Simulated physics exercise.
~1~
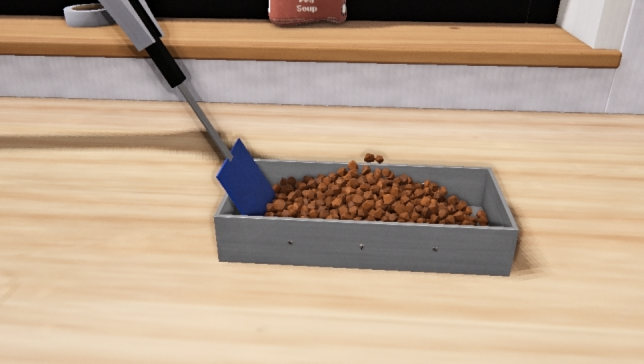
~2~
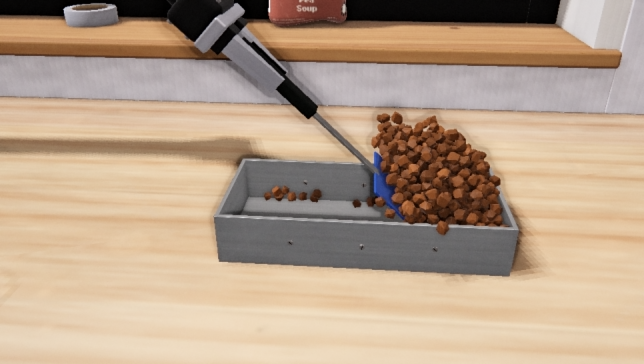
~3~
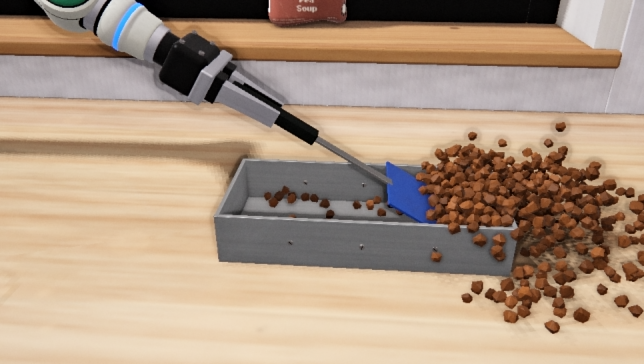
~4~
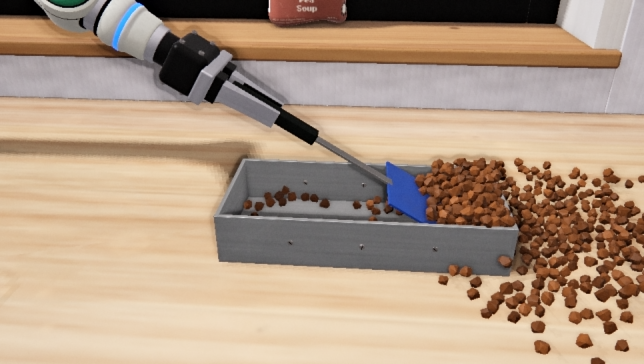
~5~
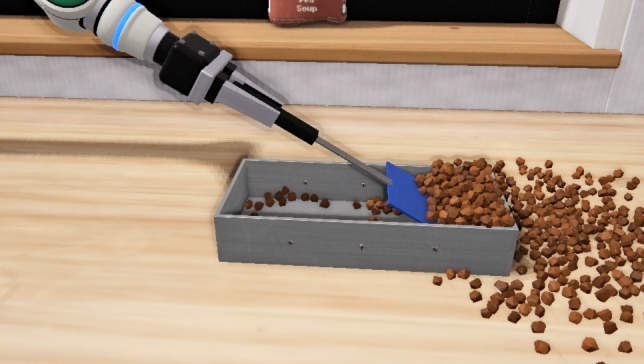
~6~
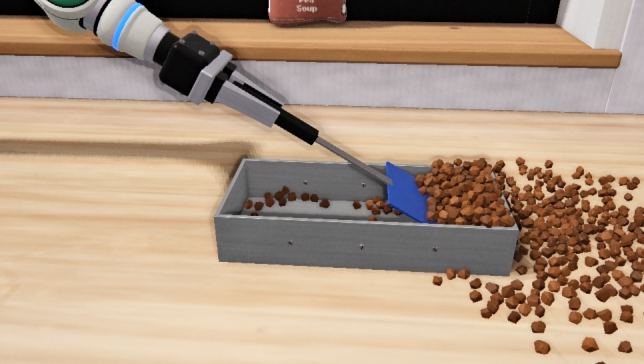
On a light wooden surface, a robot arm with a blue paddle pushes brown pet food pellets rightward through a grey tray, piling them up until many spill over the right end and scatter; the paddle stops, leaving pellets both inside and outside the tray.
